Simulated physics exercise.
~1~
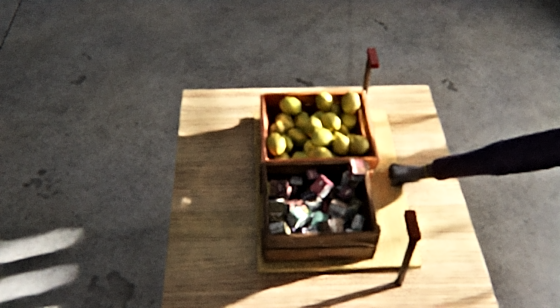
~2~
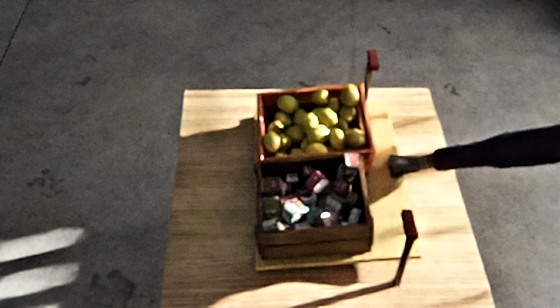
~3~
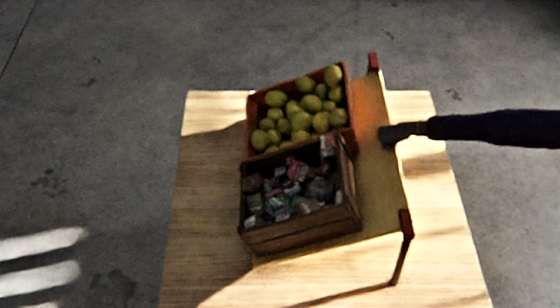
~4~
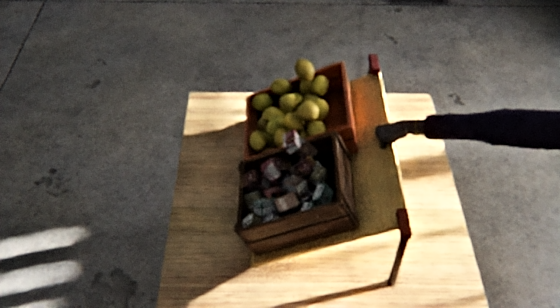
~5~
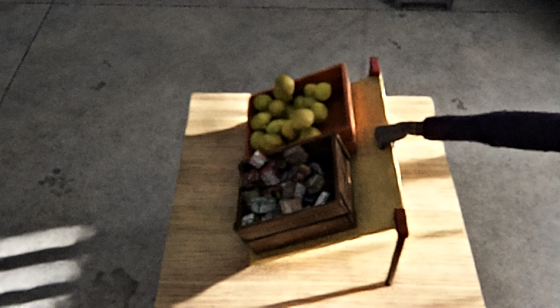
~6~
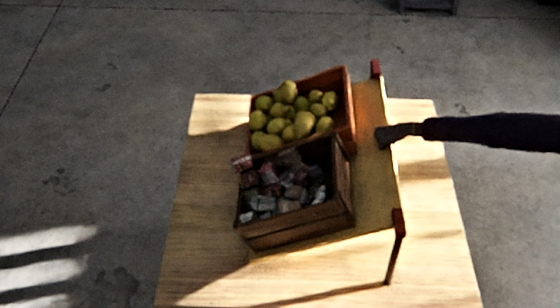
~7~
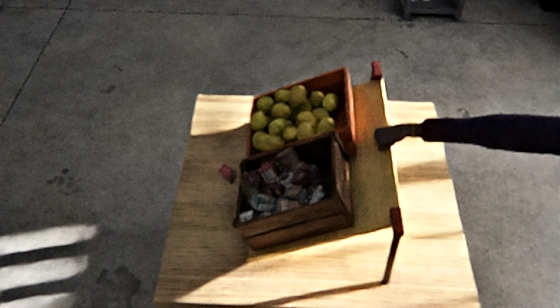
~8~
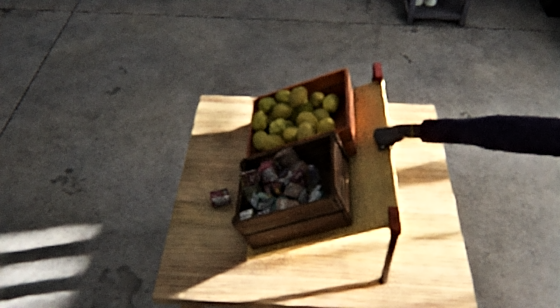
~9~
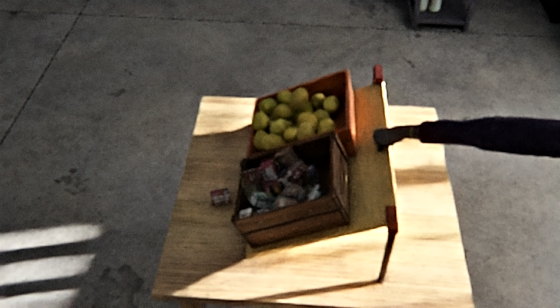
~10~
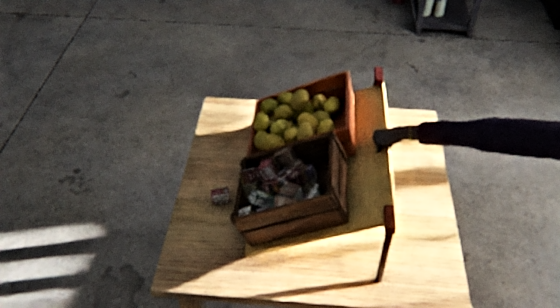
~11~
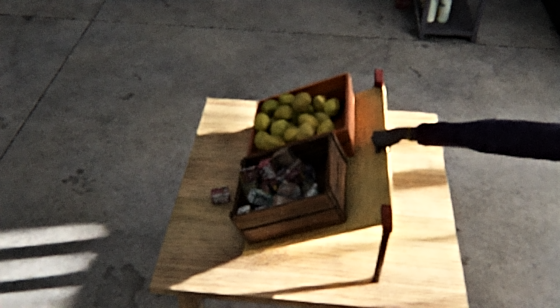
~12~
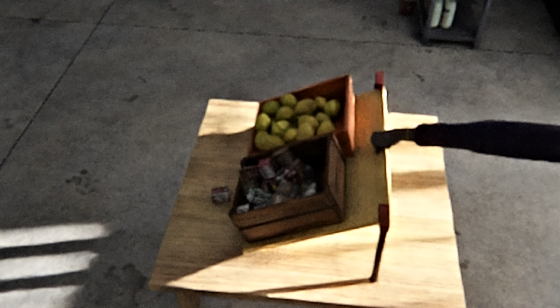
A dark arm tilts a board holding two crates, and one small carton tumbles out left.
